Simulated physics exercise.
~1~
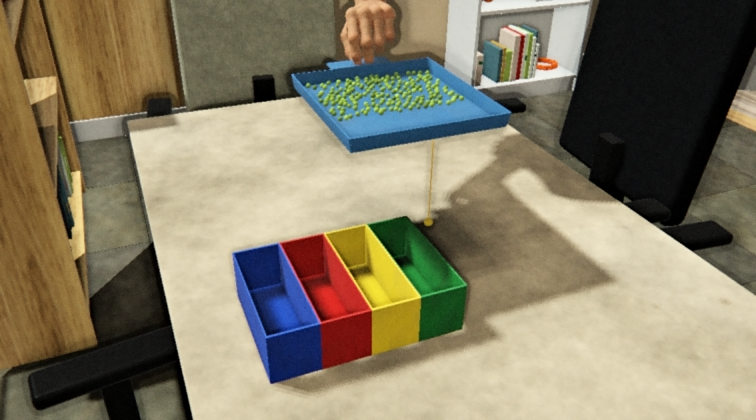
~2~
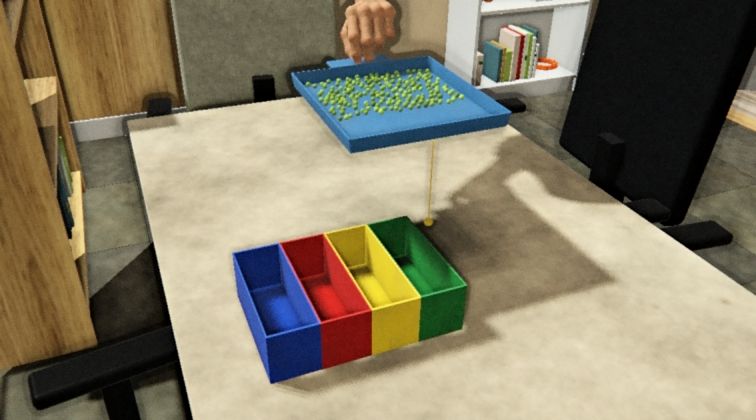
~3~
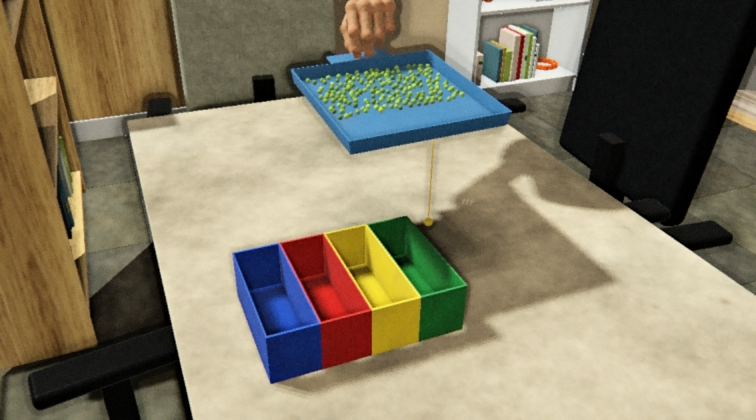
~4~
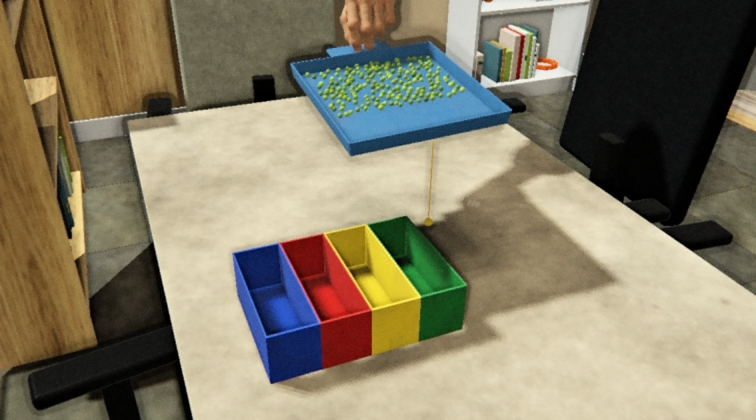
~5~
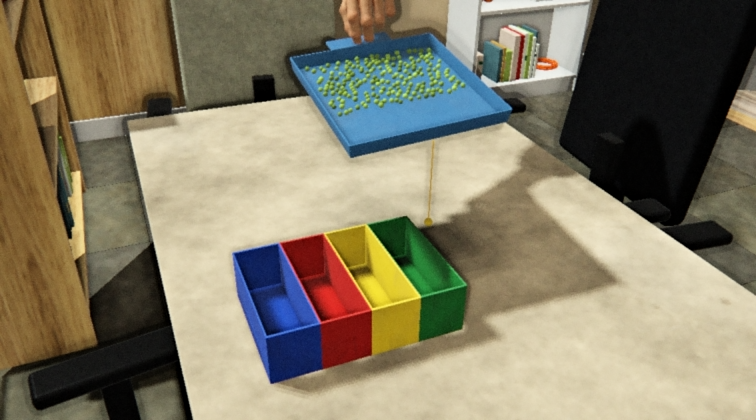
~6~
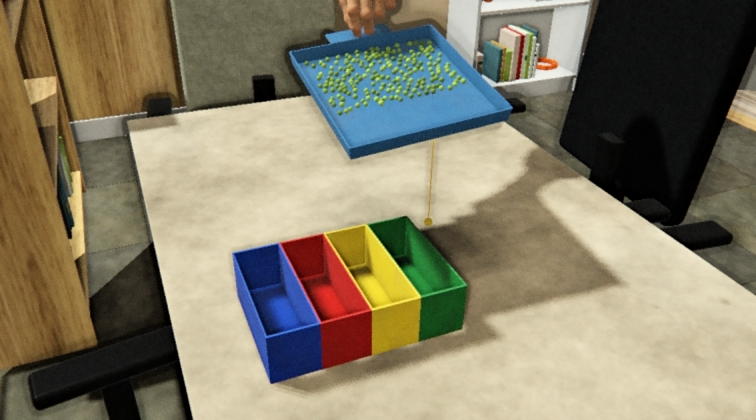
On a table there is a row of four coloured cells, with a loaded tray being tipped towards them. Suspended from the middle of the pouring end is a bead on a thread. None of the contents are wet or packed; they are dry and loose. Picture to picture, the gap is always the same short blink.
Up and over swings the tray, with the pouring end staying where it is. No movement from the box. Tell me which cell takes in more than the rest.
I would say the yellow cell.
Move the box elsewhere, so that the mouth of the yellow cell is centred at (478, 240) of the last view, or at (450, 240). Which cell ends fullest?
The first time it is the blue cell, and the second time it is the blue one.
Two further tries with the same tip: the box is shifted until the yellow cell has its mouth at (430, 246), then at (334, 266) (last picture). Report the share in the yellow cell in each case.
Around 10 and then 10 per cent.
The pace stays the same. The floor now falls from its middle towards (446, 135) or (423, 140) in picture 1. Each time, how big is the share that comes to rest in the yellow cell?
Lab note: Try 1 = 0 %, try 2 = 30 %.
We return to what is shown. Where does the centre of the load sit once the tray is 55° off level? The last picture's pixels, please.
The load is centred around (381, 141).
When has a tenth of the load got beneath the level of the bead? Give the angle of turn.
The tilt is near 95° by then.
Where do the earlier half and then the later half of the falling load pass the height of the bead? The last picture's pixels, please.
Roughly at (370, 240) first, and then at (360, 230).
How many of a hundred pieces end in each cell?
Looks like the blue cell ends near 0 %, the red cell near 0 %, the yellow cell near 80 %, and the green cell near 20 %.
Soon after the last picture, tray tipped steeply; nearly all on the tray; a stray few in the yellow cell; a stray few in the green cell; a stray few falling or outside the box.
A little later, tray tipped right over; nearly all on the tray; a small part in the yellow cell; a stray few in the green cell; a stray few falling or outside the box.
Later still, tray tipped past a quarter turn; most in the yellow cell; about a quarter in the green cell; a stray few in the red cell; a stray few falling or outside the box.
At rest, tray tipped past a quarter turn; most in the yellow cell; about a quarter in the green cell; a stray few in the red cell; none in the blue cell; a stray few outside the box.
